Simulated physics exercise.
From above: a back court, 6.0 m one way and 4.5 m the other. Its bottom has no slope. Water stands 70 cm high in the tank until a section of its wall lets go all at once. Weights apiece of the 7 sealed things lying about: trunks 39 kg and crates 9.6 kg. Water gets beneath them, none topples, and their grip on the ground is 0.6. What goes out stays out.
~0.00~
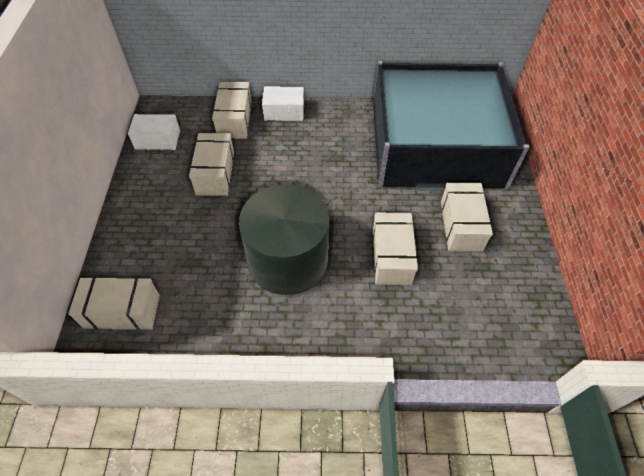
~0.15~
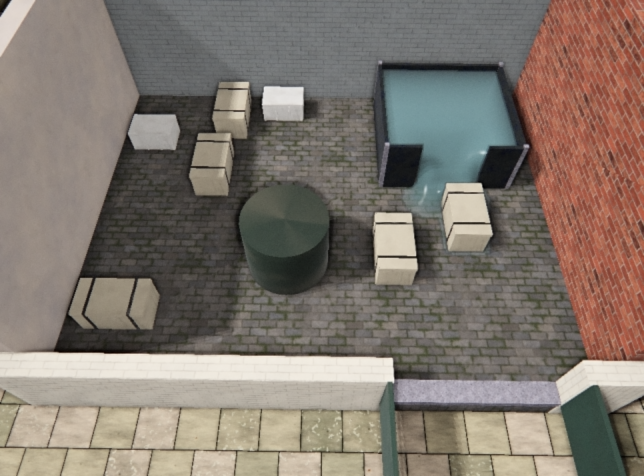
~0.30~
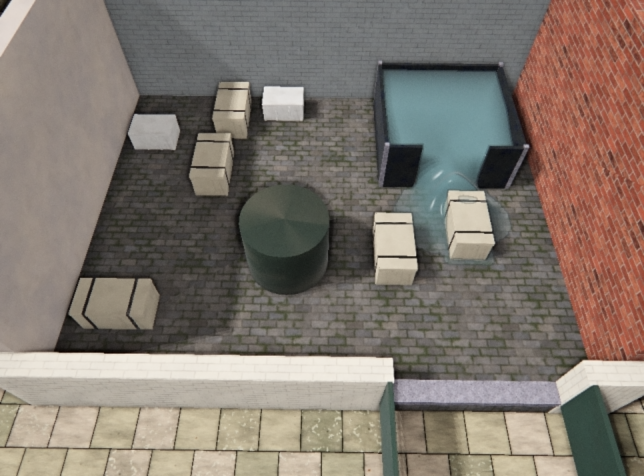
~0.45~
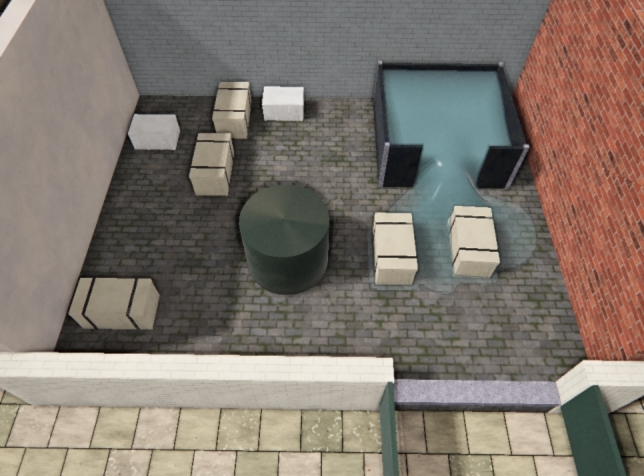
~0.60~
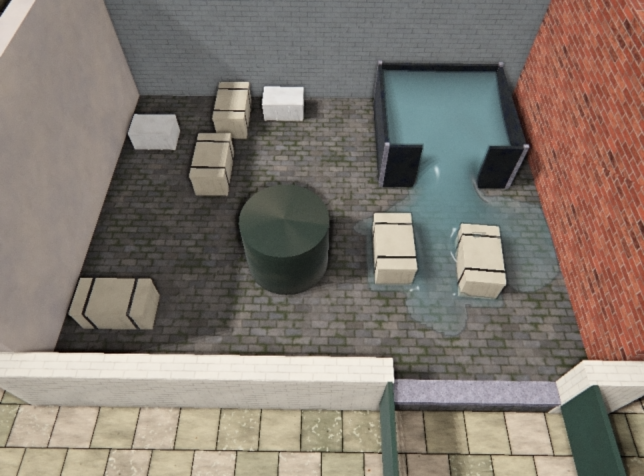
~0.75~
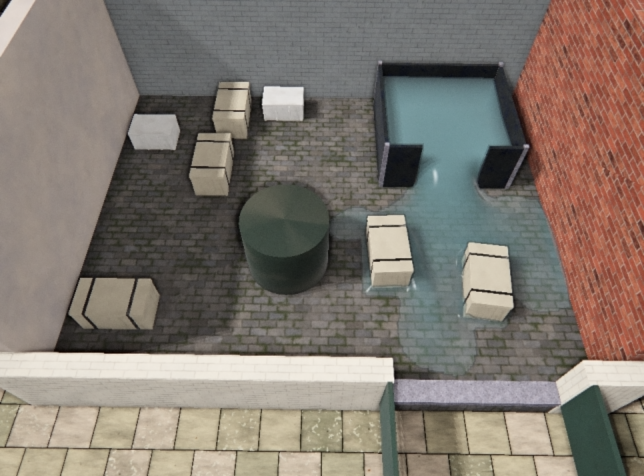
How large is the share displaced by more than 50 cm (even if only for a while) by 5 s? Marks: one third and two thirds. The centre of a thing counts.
It is under a third.
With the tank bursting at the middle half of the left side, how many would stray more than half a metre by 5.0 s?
Then 5.
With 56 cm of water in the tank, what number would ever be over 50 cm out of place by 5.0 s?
In that case 2 of them.
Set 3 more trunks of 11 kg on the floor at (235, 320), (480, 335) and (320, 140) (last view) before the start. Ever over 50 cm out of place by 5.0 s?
In that order: Short of it, over, short of it.
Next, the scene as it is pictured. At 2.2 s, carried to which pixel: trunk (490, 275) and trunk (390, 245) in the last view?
Near (496, 384) and (339, 271).
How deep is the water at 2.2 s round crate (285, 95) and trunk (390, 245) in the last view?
Roughly 0 and 6 cm.
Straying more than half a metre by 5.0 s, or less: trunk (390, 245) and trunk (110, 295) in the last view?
In turn: Over, under.
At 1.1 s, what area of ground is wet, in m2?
Roughly 9.0 m2.
After 1.1 s 1 of 7 are over 50 cm from their spots; 0 afloat.
After 2.2 s 2 of 7 are over 50 cm from their spots; 1 afloat.
After 3.5 s 2 of 7 are over 50 cm from their spots; 0 afloat.
After 5.0 s 2 of 7 are over 50 cm from their spots, and 2 have been at some point; 0 afloat.
